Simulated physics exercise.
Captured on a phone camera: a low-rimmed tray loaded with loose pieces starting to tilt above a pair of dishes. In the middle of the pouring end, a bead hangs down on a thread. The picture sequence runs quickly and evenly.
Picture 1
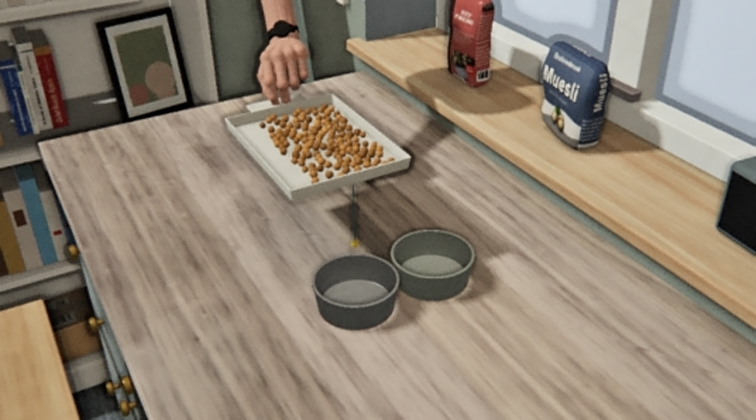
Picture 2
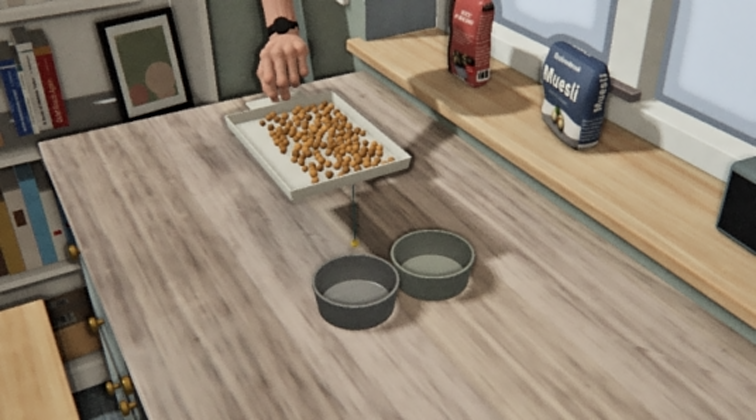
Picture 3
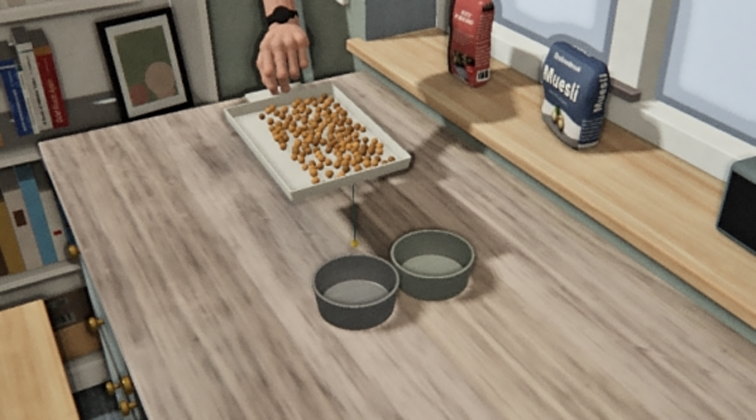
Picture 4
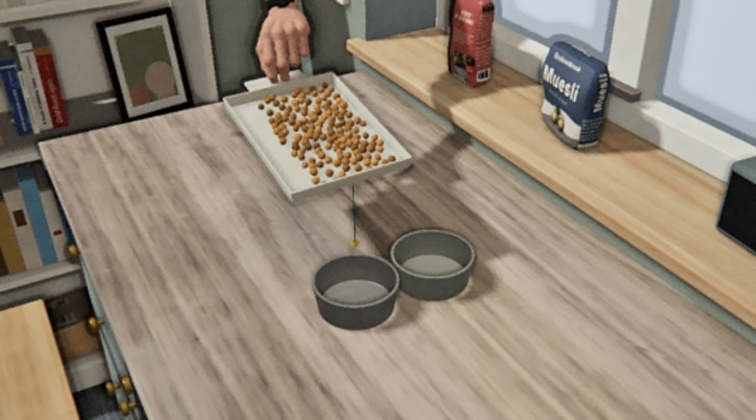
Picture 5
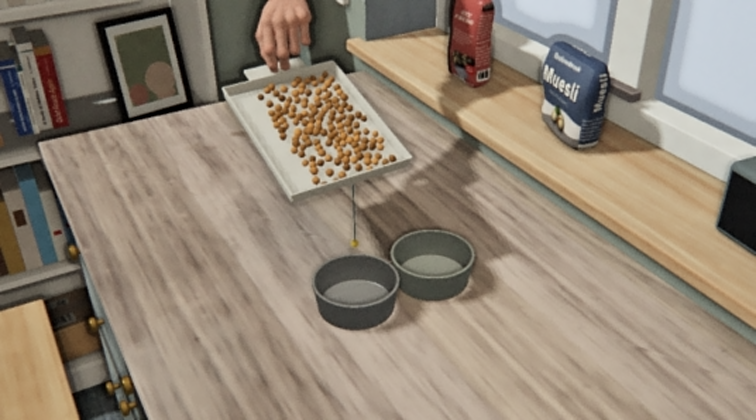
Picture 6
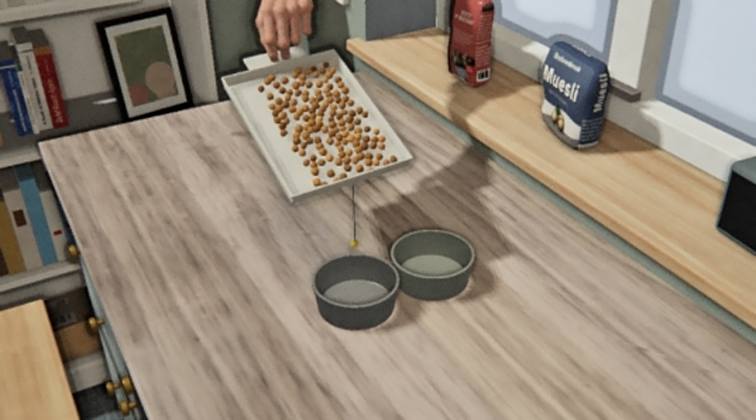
On a wooden kitchen counter, a hand gradually raising the back of a white tray of roasted chickpeas above two grey dishes.
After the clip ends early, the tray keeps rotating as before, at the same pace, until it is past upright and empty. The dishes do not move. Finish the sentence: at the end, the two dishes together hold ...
... more than half of the load.
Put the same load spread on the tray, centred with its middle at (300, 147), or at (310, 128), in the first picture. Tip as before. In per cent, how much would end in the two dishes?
Share in order: Roughly 70 %, 80 %.
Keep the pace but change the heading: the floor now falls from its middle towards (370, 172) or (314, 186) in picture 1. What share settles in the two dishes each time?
Near 80 % and 40 %.
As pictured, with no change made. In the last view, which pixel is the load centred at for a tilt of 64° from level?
Somewhere about pixel (342, 149).
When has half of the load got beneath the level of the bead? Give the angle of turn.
My estimate is some 115 degrees.
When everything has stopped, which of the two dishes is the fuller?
The left-positioned one, it's fuller.
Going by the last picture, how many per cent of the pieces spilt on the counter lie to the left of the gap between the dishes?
Roughly 70 %.
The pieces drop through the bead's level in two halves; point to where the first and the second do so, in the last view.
Near (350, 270) to start, and near (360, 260) afterwards.
Shortly afterwards, tray tipped steeply; the whole lot on the tray.
Next, tray tipped past a quarter turn; the bulk on the tray; only a few in the left dish; only a few outside both; a little in the air.
Some moments later, tray tipped past a quarter turn; near two thirds in the left dish; a little in the right dish; near a third outside both.
In the end, tray tipped past a quarter turn; near two thirds in the left dish; a little in the right dish; near a third outside both.
